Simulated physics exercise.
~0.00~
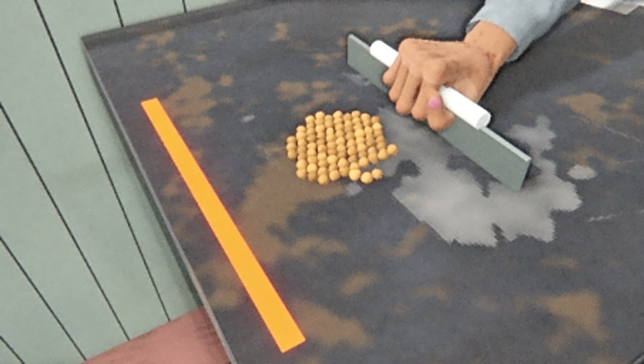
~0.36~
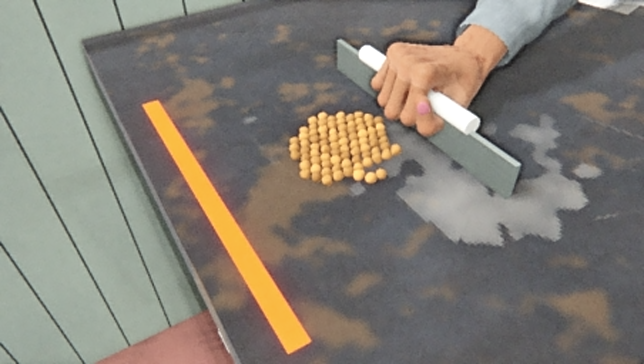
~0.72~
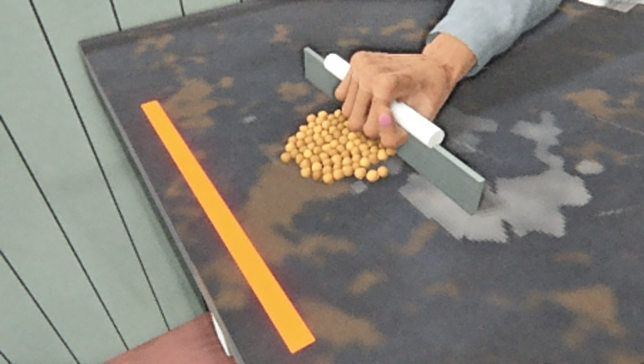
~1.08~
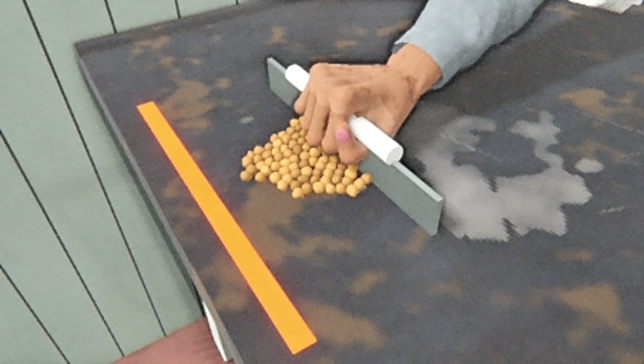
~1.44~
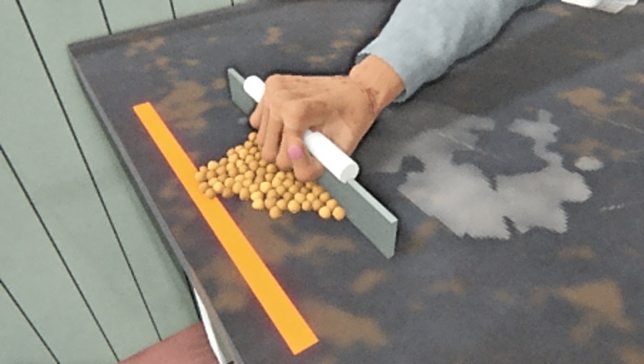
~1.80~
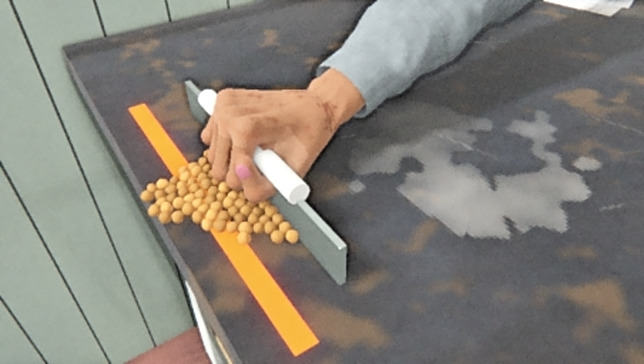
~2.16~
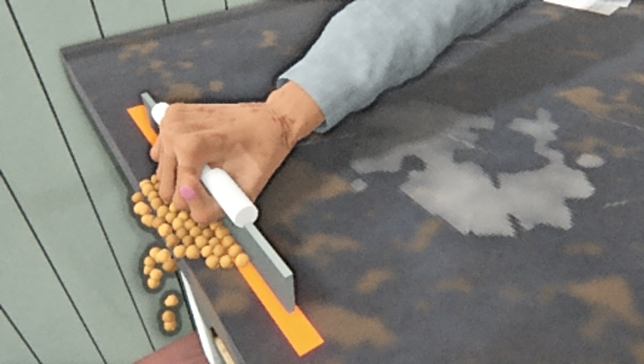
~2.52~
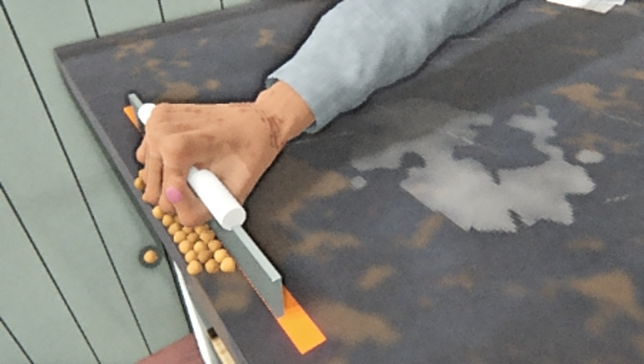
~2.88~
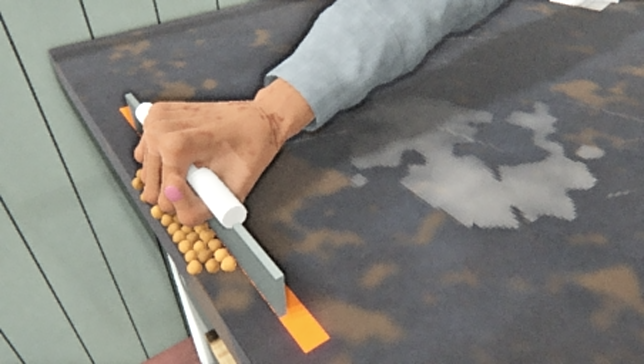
A hand holding a scraper with a white handle swept a heap of small tan balls leftward across a dark, blotchy table and over an orange tape strip, stopping at the tape as some balls dropped off the edge and others stayed on.
